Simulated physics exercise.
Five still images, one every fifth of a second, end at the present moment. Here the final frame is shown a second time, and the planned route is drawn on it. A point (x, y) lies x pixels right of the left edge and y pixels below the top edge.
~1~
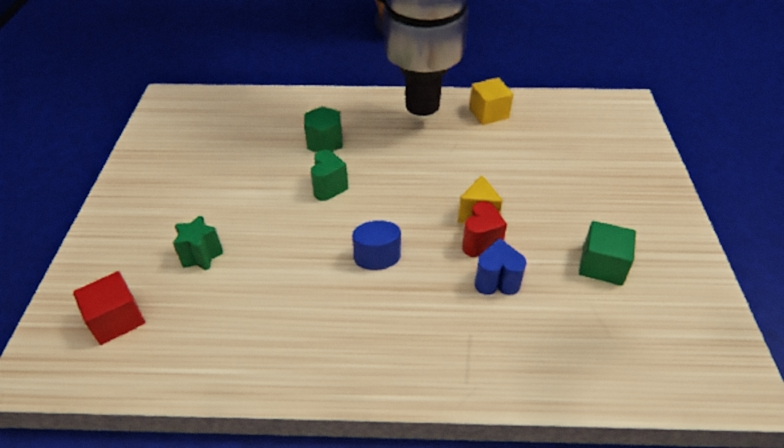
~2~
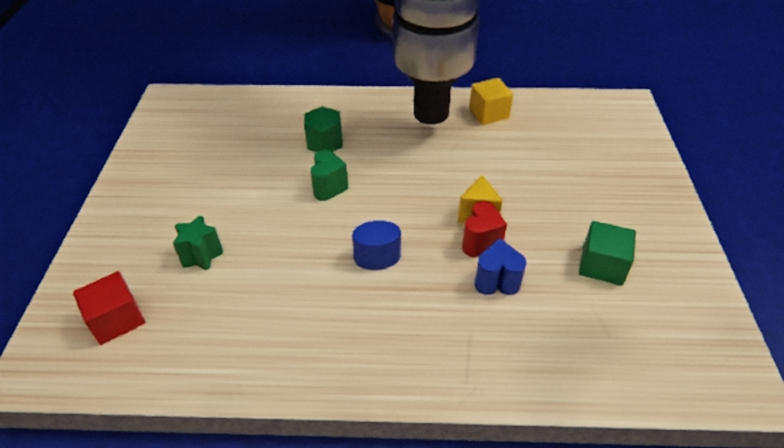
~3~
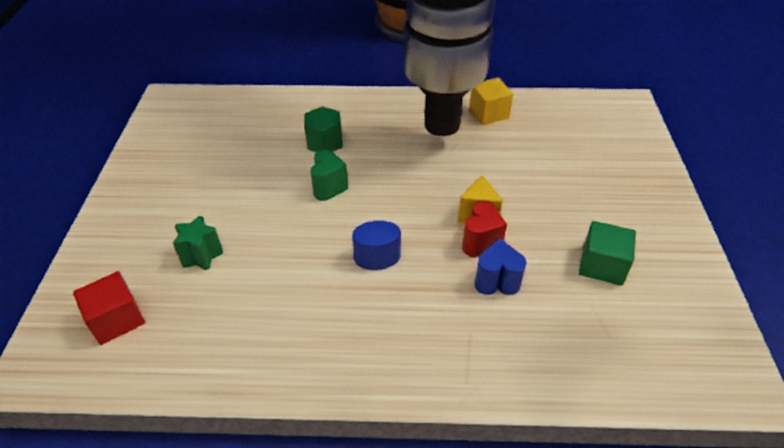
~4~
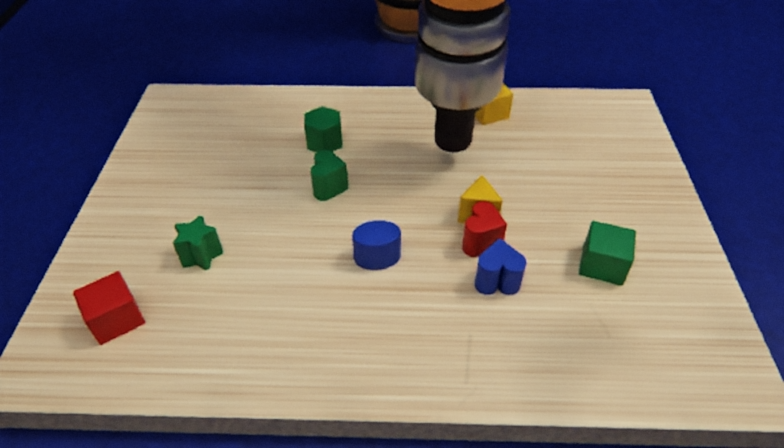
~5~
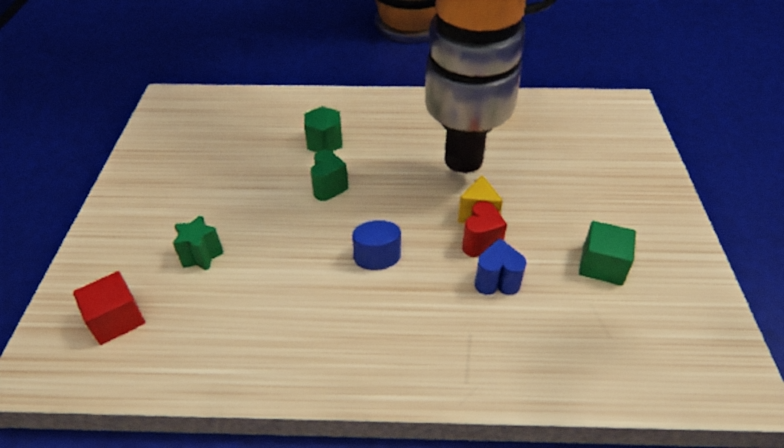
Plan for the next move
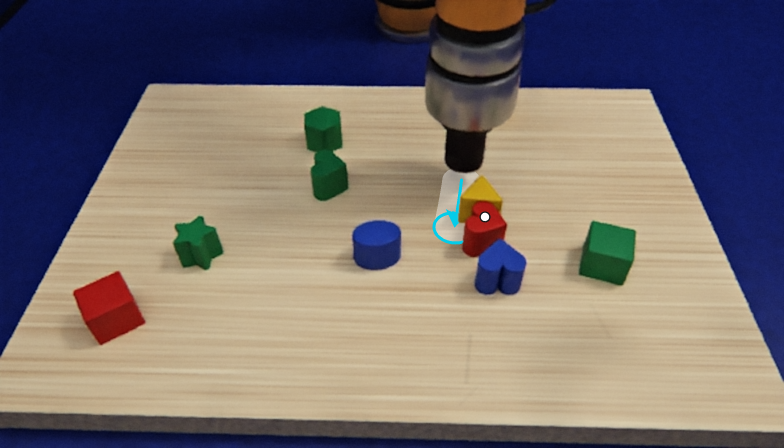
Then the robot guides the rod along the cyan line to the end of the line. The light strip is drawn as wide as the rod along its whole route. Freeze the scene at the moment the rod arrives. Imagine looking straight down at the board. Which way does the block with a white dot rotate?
Top view: Clockwise.
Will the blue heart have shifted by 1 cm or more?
I expect not.
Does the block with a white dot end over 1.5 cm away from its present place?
In short: No.
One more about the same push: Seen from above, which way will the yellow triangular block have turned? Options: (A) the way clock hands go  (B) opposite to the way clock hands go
Correct choice: B.
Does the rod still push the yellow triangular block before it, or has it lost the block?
In the end it is beside or behind the rod.
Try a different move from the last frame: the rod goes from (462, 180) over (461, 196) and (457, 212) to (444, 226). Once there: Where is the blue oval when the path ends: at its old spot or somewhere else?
From what I can tell, it will keep its place.
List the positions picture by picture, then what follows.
Rod's lower end at (422, 107); yellow triangular block at (482, 190); red heart at (485, 217); blue heart at (502, 257), in the first picture.
Rod at (431, 115); blocks still, in the second picture.
Rod at (442, 126); blocks still, in the third picture.
Rod at (453, 142); blocks still, in the fourth picture.
Rod at (463, 162); yellow triangular block at (482, 190); red heart at (485, 217); blue heart at (502, 257), in the fifth picture.
Drawn move, in a line from (462, 180) to (454, 228); the dot is on the red heart.
What follows on the original path. Halfway along, rod at (460, 185); yellow triangular block at (490, 193), turned 15° clockwise.
At the end, rod at (456, 209); yellow triangular block at (495, 197), turned 20° anticlockwise; red heart at (490, 224), turned 30° clockwise; blue heart still.
